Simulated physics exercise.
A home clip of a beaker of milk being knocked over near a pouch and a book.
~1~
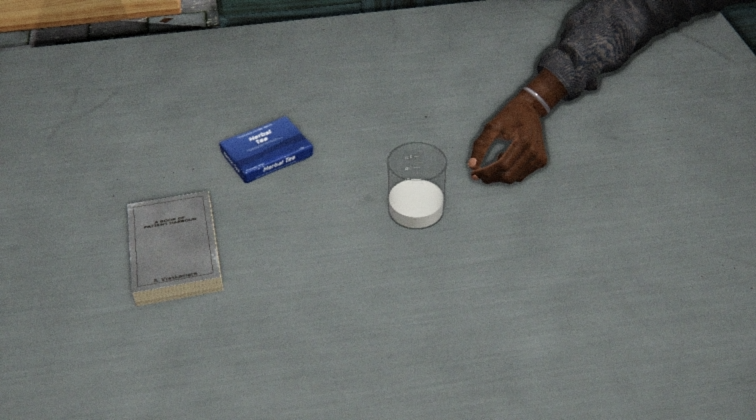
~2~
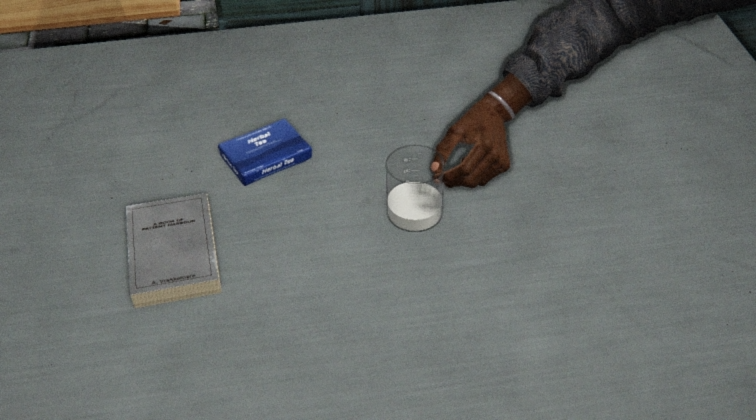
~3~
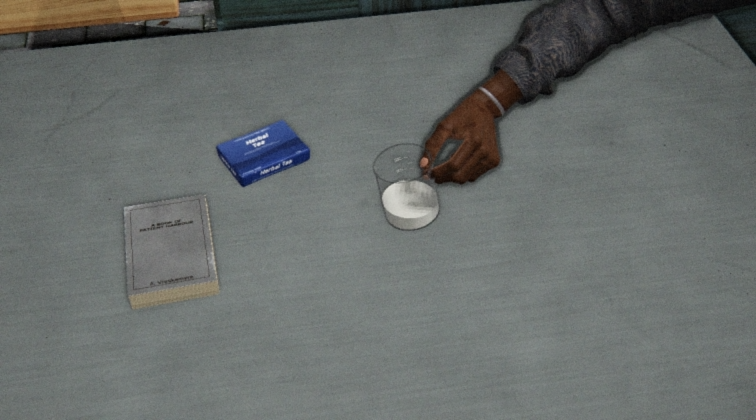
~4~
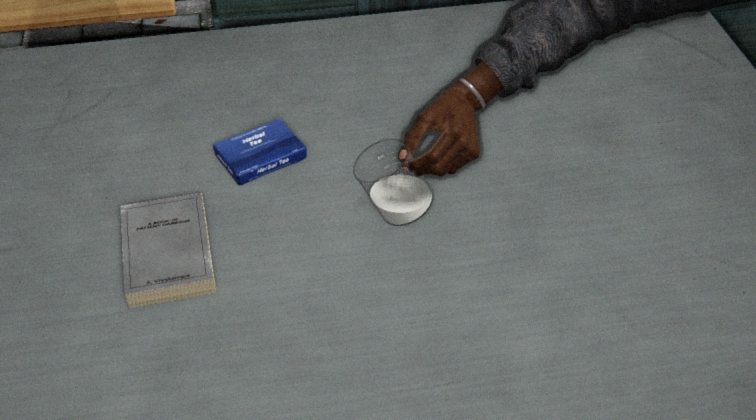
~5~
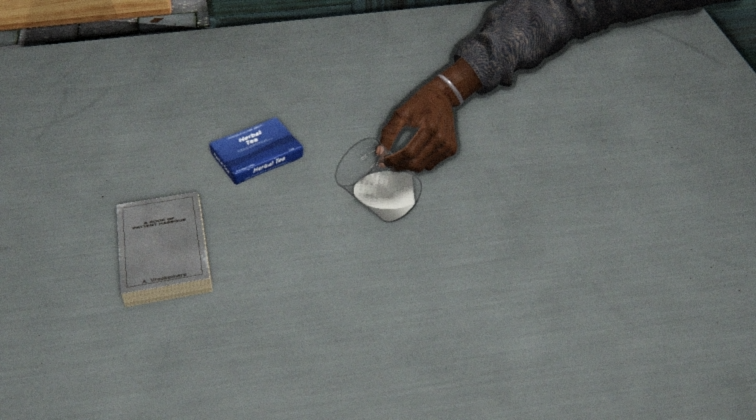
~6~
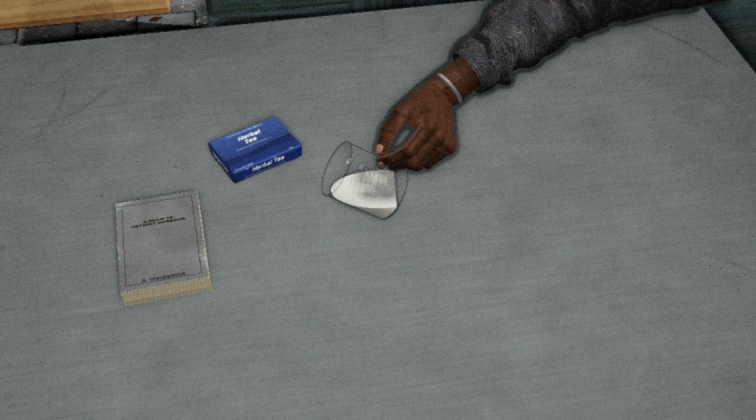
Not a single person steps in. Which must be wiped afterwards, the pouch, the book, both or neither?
Pouch becomes wet, book becomes wet.
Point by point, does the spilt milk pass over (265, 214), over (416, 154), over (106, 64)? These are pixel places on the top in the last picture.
Well, in sequence: Spilled on, spill-free, spill-free.
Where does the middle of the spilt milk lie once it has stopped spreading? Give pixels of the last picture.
(204, 207).
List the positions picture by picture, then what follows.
In the first frame, it stands upright; beaker (417, 185) about a quarter full; pouch (265, 143); book (172, 239).
The second frame shows fingers against its side; beaker about a quarter full, surface at (415, 201).
The third frame shows fingers against its side; beaker (407, 187) about a quarter full; book (168, 242).
The fourth frame shows fingers against its side; beaker (393, 182) tipped 25°; pouch (259, 145).
The fifth frame shows fingers against its side; beaker (378, 180) tipped 40°.
In the sixth frame, it is falling; beaker (364, 181) tipped 55°; pouch (254, 143); book (160, 239).
A moment on, the puddle covers about as much as a saucer; the pouch is reached; the book is reached.
Further on, the puddle covers about as much as a plate; the pouch is reached; the book is reached.
When it is over, the puddle covers about as much as a plate; the pouch is reached; the book is reached.
